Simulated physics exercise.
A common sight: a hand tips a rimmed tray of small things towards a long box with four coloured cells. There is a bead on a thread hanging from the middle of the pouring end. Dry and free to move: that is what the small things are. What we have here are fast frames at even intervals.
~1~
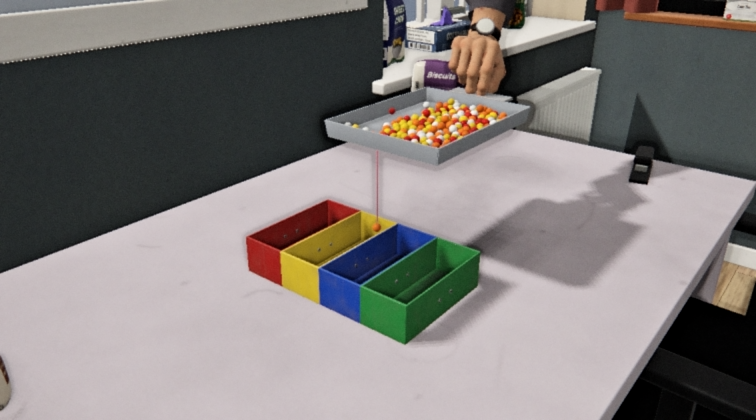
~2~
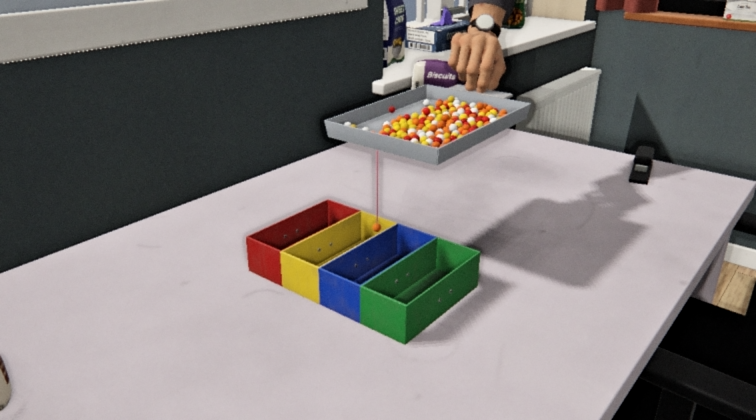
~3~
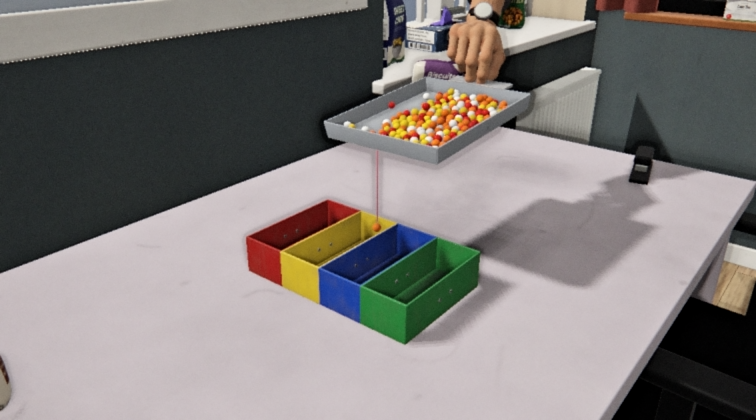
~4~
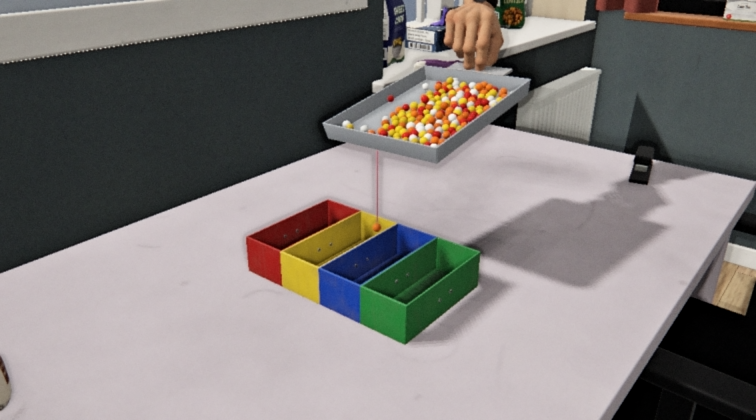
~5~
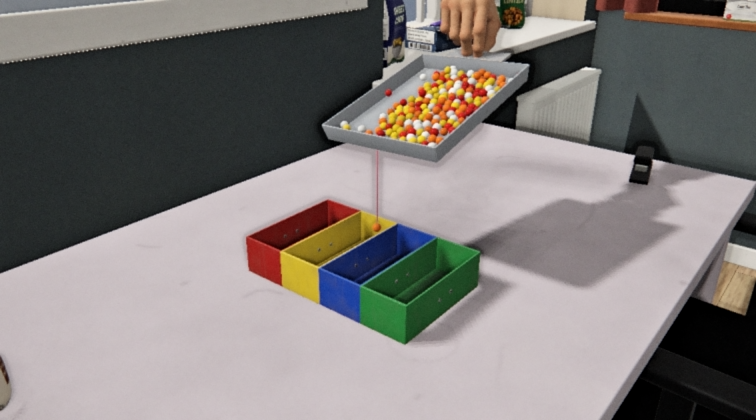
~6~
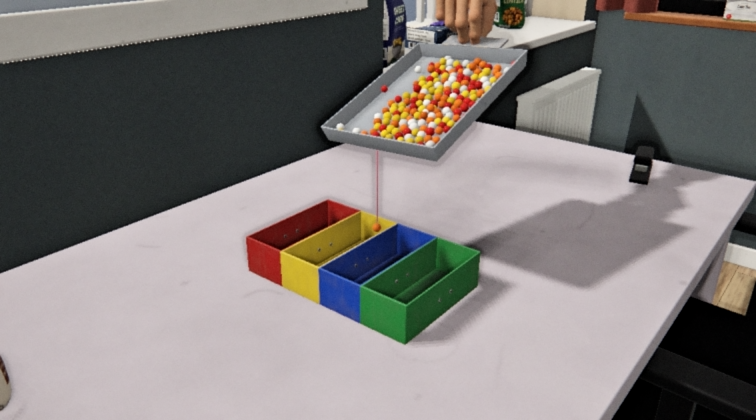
A hand steadily tilting a grey tray of small colourful beads above a box with red, yellow, blue and green compartments.
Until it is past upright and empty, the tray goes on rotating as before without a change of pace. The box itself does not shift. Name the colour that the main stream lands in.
Yellow.
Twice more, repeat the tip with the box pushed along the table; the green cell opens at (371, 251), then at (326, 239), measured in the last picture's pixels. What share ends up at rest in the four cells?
Close to 80 in a hundred, followed by close to 60 in a hundred.
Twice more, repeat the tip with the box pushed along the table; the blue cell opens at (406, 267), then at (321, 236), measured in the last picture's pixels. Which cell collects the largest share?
First try: The cell in red. Second try: The cell in blue.
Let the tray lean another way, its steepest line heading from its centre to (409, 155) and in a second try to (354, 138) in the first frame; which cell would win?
The first time it is the green cell, and the second time it is that red cell.
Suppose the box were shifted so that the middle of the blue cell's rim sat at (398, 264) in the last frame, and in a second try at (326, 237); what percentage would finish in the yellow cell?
30 per cent the first time, 10 per cent the second time.
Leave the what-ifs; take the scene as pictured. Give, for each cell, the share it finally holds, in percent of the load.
The red cell gets about 20, the yellow cell about 40, the blue cell about 20 and the green cell about 0.
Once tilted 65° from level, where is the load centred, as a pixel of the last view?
I'd mark the middle close to (382, 106).
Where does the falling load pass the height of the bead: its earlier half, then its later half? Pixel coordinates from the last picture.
First half (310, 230); second half (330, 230).
Shortly afterwards, tray tipped steeply; all but a few on the tray; only a few in the yellow cell; only a few falling or outside the box.
Next, tray tipped past a quarter turn; a little on the tray; near a third in the yellow cell; a little in the blue cell; a little in the red cell; only a few in the green cell; near a quarter falling or outside the box.
Some moments later, tray tipped past a quarter turn; near half in the yellow cell; near a quarter in the red cell; near a quarter in the blue cell; only a few in the green cell; a little falling or outside the box.
In the end, tray tipped past a quarter turn; near half in the yellow cell; near a quarter in the red cell; near a quarter in the blue cell; only a few in the green cell; a little outside the box.
